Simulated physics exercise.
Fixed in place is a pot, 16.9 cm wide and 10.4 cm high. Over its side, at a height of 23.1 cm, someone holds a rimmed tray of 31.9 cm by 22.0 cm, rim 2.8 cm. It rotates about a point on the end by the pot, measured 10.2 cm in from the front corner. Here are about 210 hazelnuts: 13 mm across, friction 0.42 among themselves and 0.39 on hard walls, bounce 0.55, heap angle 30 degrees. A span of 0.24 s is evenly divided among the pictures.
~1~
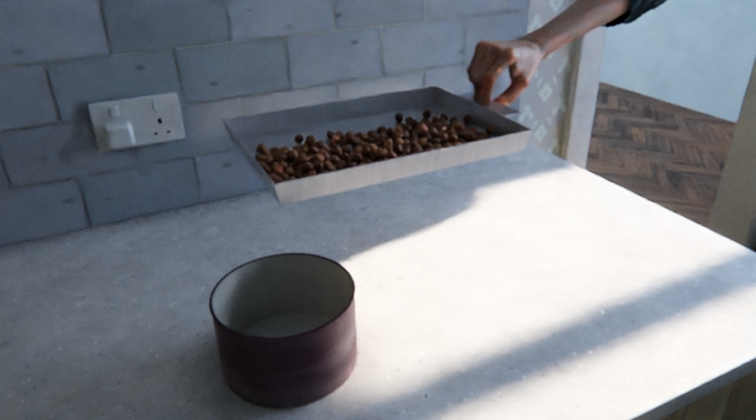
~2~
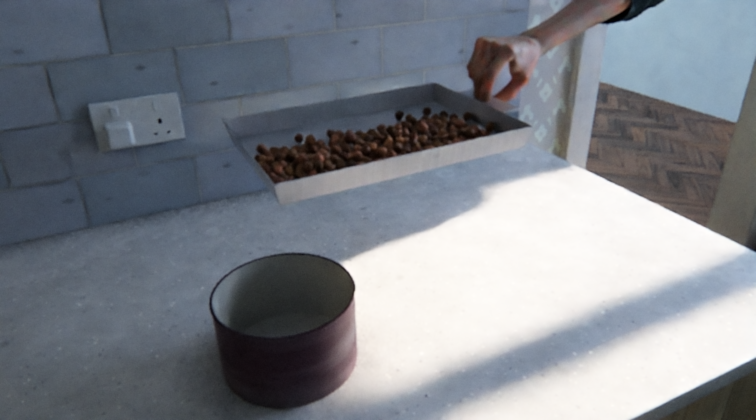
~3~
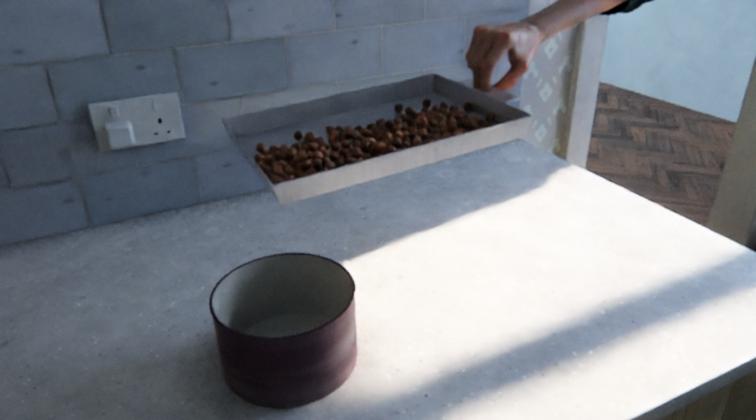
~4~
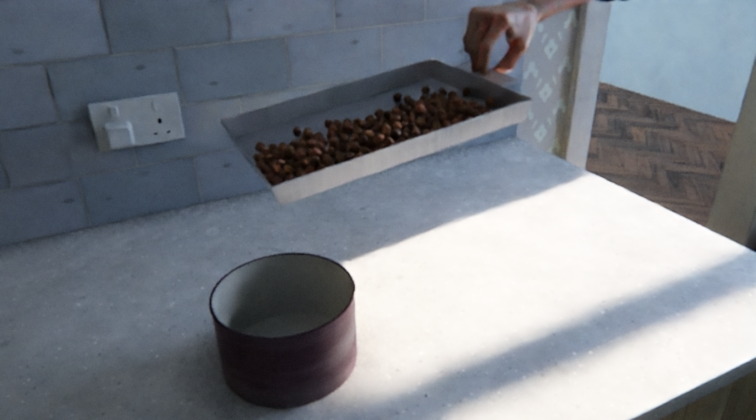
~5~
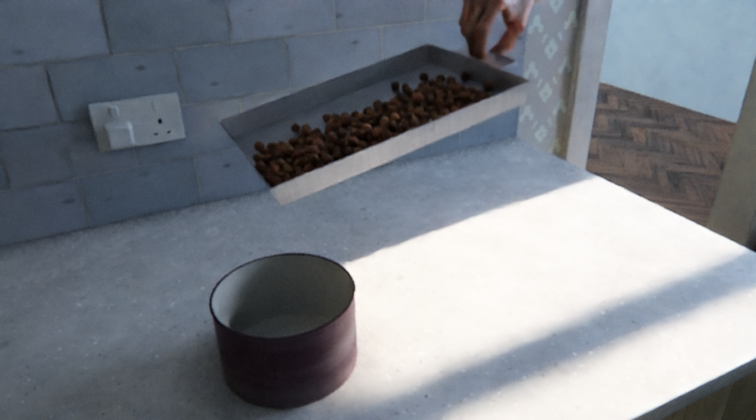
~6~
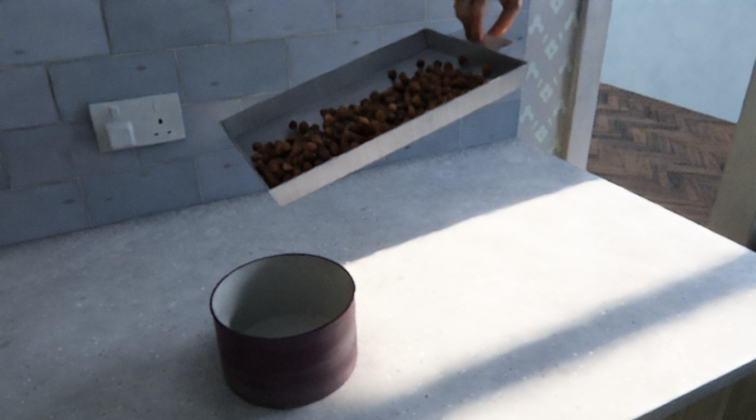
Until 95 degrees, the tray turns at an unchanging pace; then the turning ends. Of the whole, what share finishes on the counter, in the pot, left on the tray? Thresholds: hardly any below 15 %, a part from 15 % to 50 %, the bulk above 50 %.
As I see it, counter: It will come to more than a half; pot: It will come to a middle fraction; left on the tray: It will come to a low fraction.
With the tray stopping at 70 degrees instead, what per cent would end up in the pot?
In that case some 15 per cent.
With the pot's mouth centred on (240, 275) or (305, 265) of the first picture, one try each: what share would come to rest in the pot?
Some 55 and 0 per cent.
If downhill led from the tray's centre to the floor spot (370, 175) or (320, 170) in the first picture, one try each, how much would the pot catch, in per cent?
First try: About 65 percent; second try: About 75 percent.
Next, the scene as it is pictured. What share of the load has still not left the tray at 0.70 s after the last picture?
Reading: Approx. 90%.
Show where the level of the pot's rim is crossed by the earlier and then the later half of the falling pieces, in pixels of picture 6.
Earlier half at about (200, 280), later half at about (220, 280) in pixels.
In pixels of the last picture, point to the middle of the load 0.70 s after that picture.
Close to pixel (252, 151).
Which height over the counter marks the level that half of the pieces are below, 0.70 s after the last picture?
Roughly 26 centimetres.
Then, 0.42 s after the last picture, tilt 54 degrees; the tray holds 100 %, the pot 0 %.
Then, 0.70 s after the last picture, tilt 79 degrees; the tray holds 90 %, the pot 0 %.
Then, 1.09 s after the last picture, tilt 95 degrees; the tray holds 5 %, the pot 15 %.
In the end, counter 75 %, pot 25 %, tray 0 %.
